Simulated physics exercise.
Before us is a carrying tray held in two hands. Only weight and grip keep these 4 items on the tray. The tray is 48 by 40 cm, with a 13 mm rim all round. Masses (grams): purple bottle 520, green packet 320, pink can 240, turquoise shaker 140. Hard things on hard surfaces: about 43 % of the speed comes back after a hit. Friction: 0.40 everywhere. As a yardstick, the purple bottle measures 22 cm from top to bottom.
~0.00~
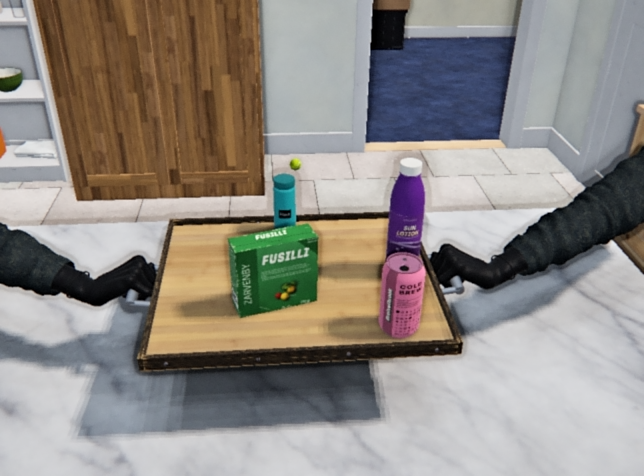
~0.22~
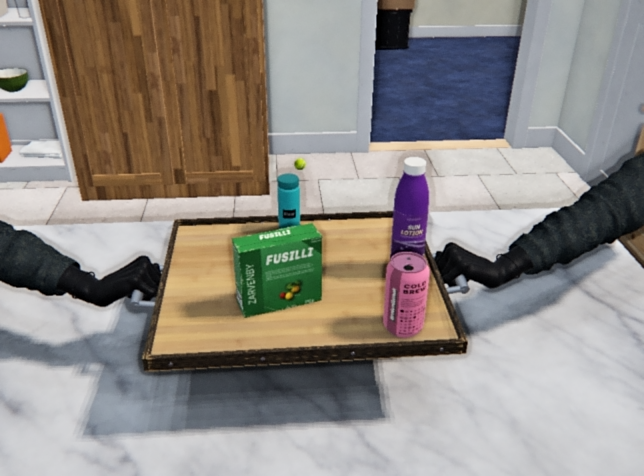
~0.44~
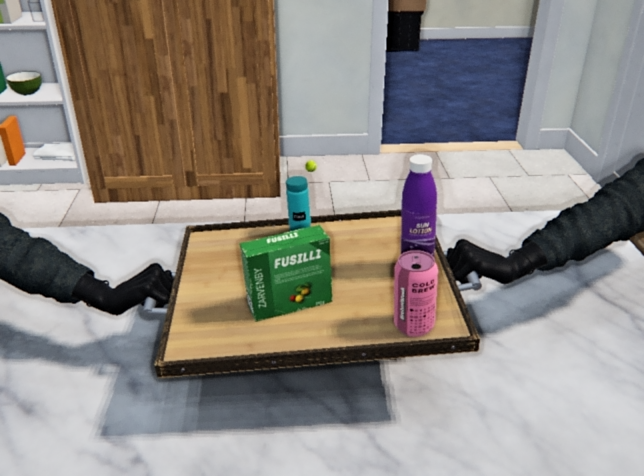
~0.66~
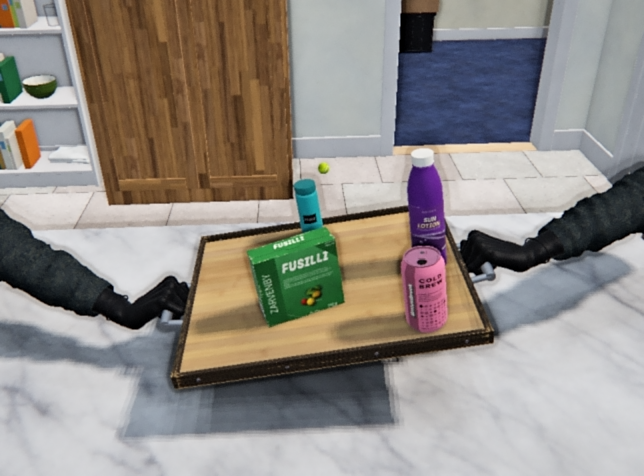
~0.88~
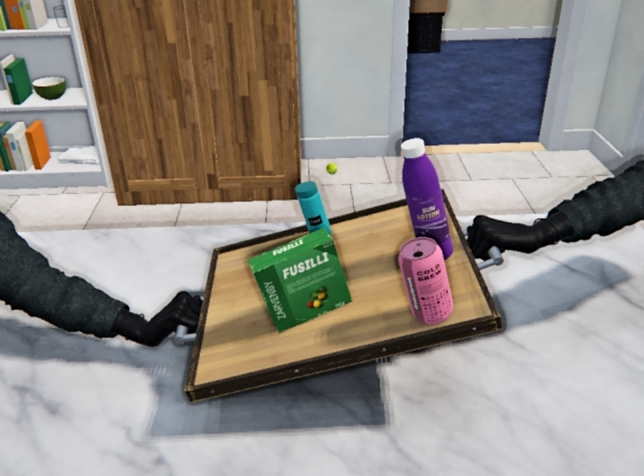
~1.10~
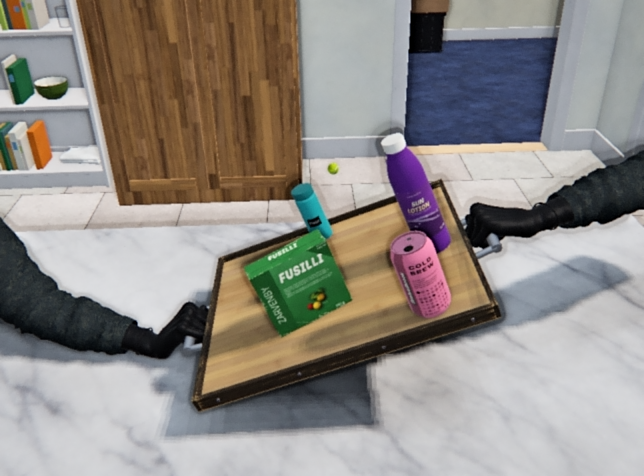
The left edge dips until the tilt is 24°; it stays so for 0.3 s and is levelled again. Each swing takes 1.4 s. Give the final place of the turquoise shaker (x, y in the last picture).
Look near (240, 225).
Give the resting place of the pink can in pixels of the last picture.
At about (276, 308).
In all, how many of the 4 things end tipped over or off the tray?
2 of them.
After 1.50 s, tray tilted 24°, left edge down; turquoise shaker tipped 69° from how it sat near (281, 234); purple bottle on its side; pink can slid 2 cm.
After 1.70 s, tray tilted 24°, left edge down; turquoise shaker on its side near (247, 256); purple bottle on its side; pink can slid 5 cm.
After 2.20 s, tray tilted 20°, left edge down; turquoise shaker on its side near (244, 252); purple bottle on its side; pink can slid 19 cm.
At rest (3.6 s), tipped over on the tray, purple bottle and turquoise shaker; not toppled but over 5 cm from the start, green packet and pink can. Seen from the same camera at the end, turquoise shaker near (240, 225).
